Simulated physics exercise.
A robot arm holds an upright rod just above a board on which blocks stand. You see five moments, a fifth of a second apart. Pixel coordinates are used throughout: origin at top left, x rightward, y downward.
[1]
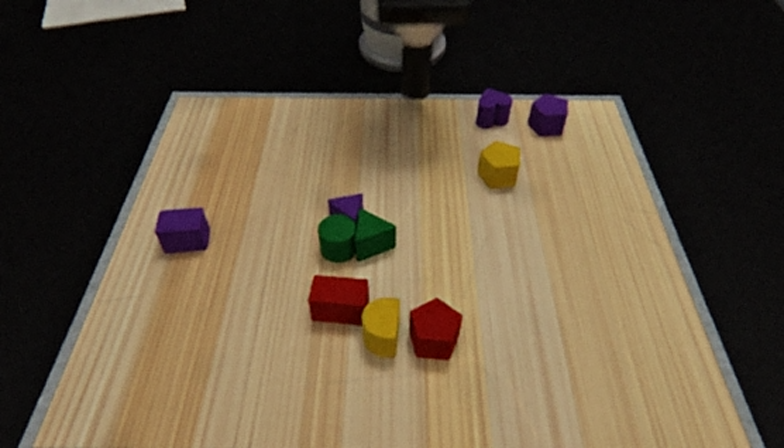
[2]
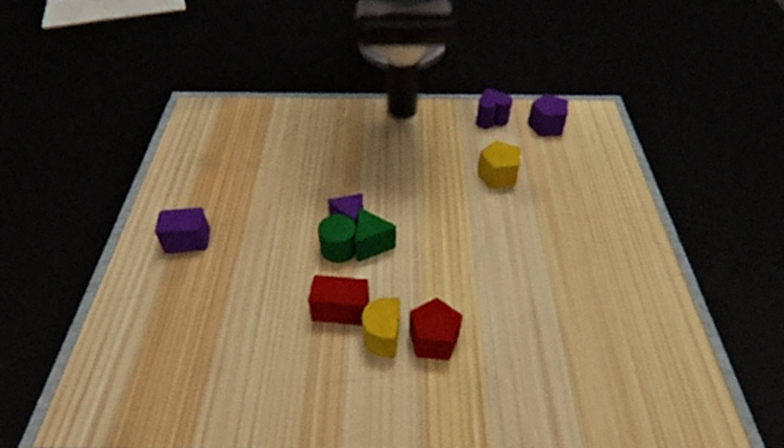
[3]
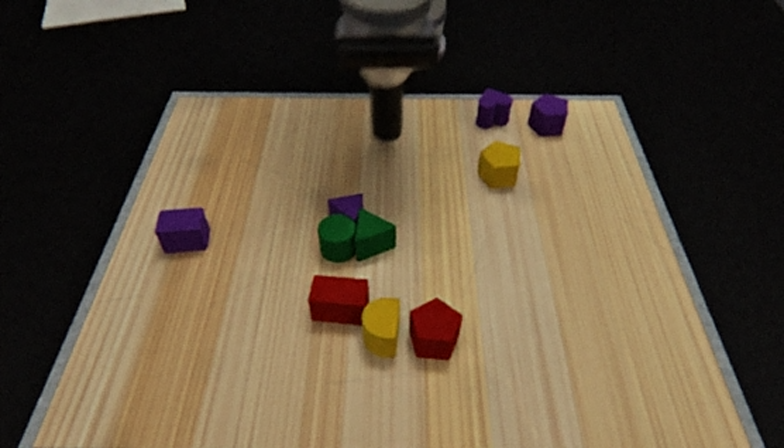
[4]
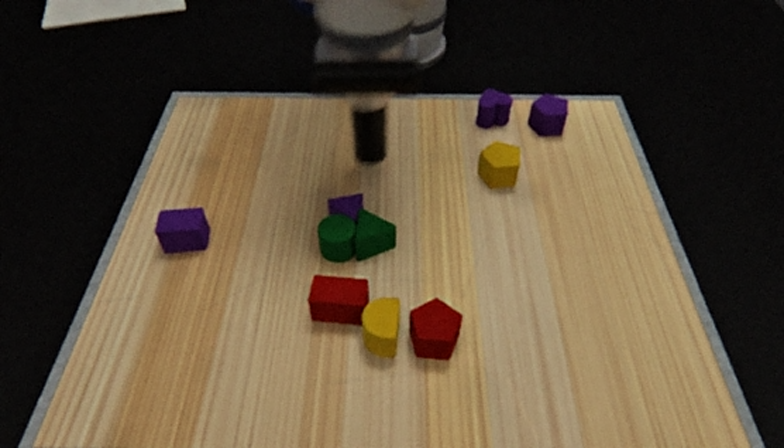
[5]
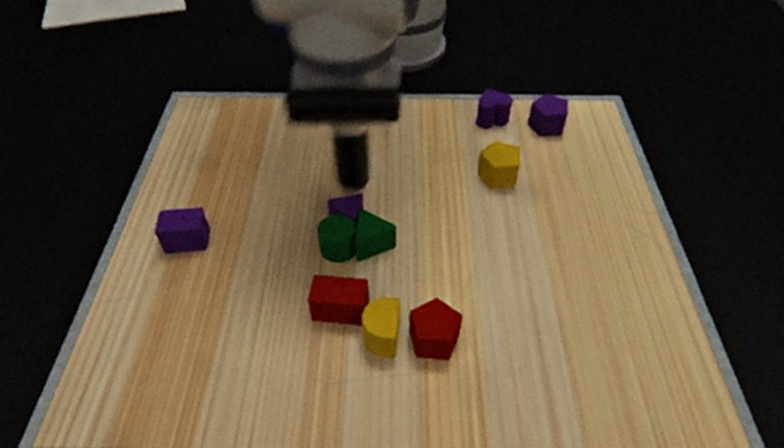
A robot arm holding a dark upright rod moves in from the far edge of a wooden board scattered with red, yellow, green and purple blocks. It travels steadily nearer and slightly left, until the rod is just behind the small purple triangle beside two green blocks, while every block stays still.
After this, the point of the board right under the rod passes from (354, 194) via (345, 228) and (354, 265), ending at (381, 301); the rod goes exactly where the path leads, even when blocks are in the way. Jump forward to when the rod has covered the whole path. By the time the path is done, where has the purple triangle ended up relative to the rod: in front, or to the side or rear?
In the end it is ahead.
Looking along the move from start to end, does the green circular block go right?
I'd say yes.
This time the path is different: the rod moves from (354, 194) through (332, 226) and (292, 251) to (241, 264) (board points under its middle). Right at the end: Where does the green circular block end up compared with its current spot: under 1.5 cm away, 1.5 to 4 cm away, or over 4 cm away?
The green circular block ends up a moderate distance away, 1.5 to 4 cm.
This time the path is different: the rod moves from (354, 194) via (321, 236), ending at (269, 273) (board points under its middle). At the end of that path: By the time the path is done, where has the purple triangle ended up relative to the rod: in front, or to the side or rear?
Slid off.
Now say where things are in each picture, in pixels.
The first picture shows tip of the rod at (416, 92), middles of tops, green circular block at (337, 227), red oblong at (338, 289), purple triangle at (348, 204), green triangle at (371, 224), yellow D-shaped block at (382, 316).
The second picture shows rod at (402, 111), nothing pushed.
The third picture shows rod at (387, 132), nothing pushed.
The fourth picture shows rod at (371, 155), nothing pushed.
The fifth picture shows rod at (353, 179), green circular block at (337, 227), red oblong at (338, 289), purple triangle at (348, 204), green triangle at (371, 224), yellow D-shaped block at (382, 316).
On the path given first. One third of the way, rod at (344, 214); green circular block at (328, 246); purple triangle at (351, 229); green triangle at (377, 227).
Two thirds of the way, rod at (354, 252); green circular block at (321, 266); red oblong at (336, 299); purple triangle at (363, 270); green triangle at (383, 230), turned 20° anticlockwise.
At the end, rod at (381, 286); green circular block at (321, 266); red oblong at (336, 304), turned 20° clockwise; purple triangle at (390, 307); green triangle at (384, 230), turned 20° anticlockwise; yellow D-shaped block at (393, 348), turned 20° clockwise.
